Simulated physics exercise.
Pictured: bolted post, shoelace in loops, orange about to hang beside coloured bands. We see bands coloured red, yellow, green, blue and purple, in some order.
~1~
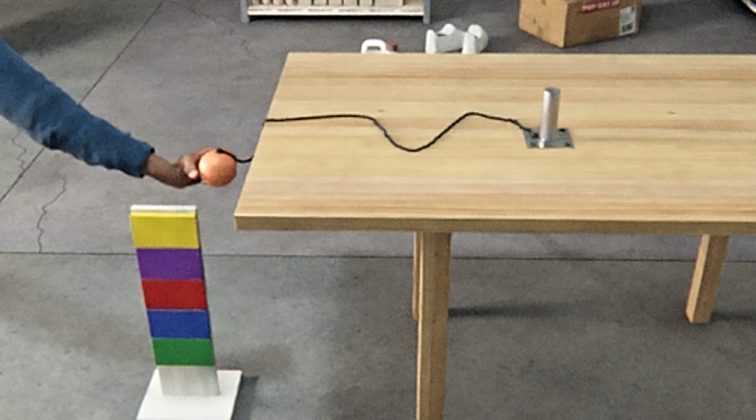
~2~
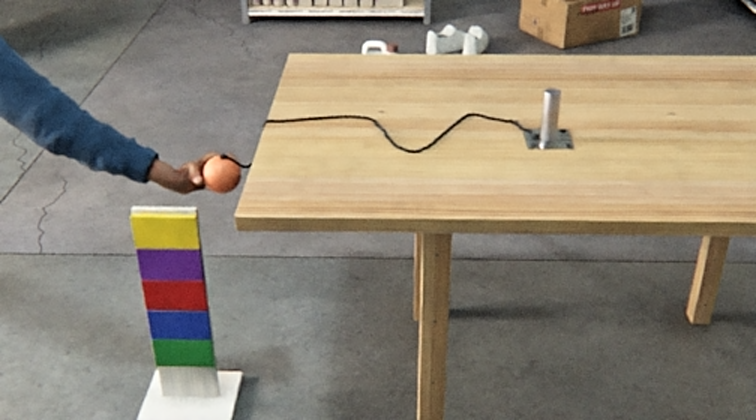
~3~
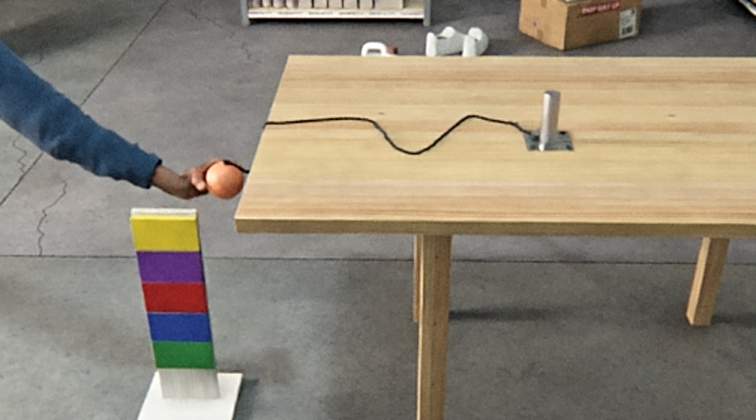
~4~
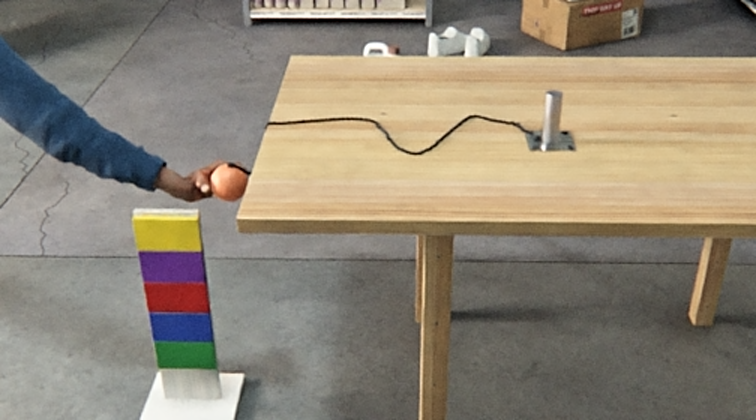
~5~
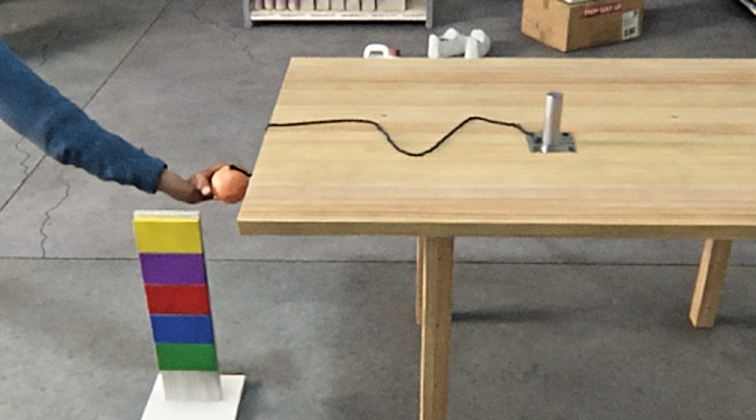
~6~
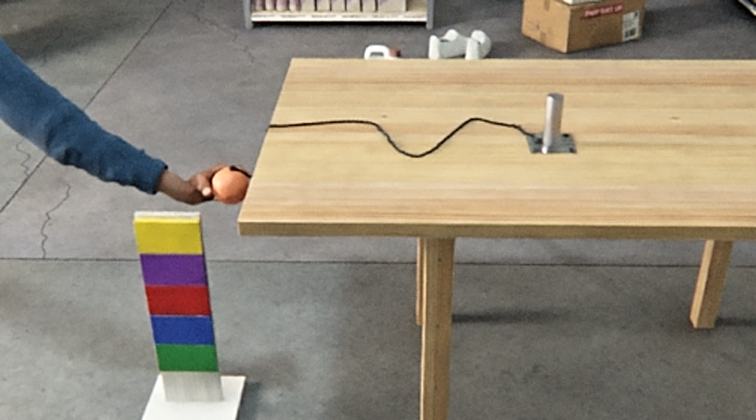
A hand holding an orange ball on a black cord shifted slightly right toward the table's edge, above a stand with coloured bands, then stayed still while the cord lay wavy across the tabletop.
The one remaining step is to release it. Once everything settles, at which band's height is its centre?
Its centre settles level with the blue band.
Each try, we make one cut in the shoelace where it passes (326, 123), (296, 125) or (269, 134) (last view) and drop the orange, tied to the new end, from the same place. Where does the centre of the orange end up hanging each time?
Try 1: About (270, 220). Try 2: About (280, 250). Try 3: About (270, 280).
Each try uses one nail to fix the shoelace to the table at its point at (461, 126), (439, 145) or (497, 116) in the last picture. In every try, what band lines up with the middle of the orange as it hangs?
Note: Try 1 red; try 2 purple; try 3 red.
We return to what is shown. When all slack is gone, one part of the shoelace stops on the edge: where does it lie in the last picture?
Roughly (387, 136).
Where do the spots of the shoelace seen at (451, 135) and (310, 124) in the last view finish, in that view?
(386, 137) and (273, 222), roughly.
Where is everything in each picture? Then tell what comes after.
Orange (218, 169); yellow (165, 232); purple (169, 265); red (174, 295); blue (178, 325); green (183, 353), in the first picture.
Orange (222, 175); shoelace through (513, 123) (453, 126) (402, 148) (362, 117) (276, 121), in the second picture.
Orange (225, 180), in the third picture.
Orange (230, 183); shoelace through (514, 125) (455, 128) (404, 150) (363, 119) (278, 123), in the fourth picture.
Orange (231, 185), in the fifth picture.
Orange (231, 186); shoelace through (515, 127) (456, 131) (405, 153) (365, 122) (279, 126), in the sixth picture.
A little later, orange near (282, 315); level with red.
Next, orange near (289, 330); level with blue.
When it is over, orange near (283, 333); level with blue. Its centre hangs level with the blue band.
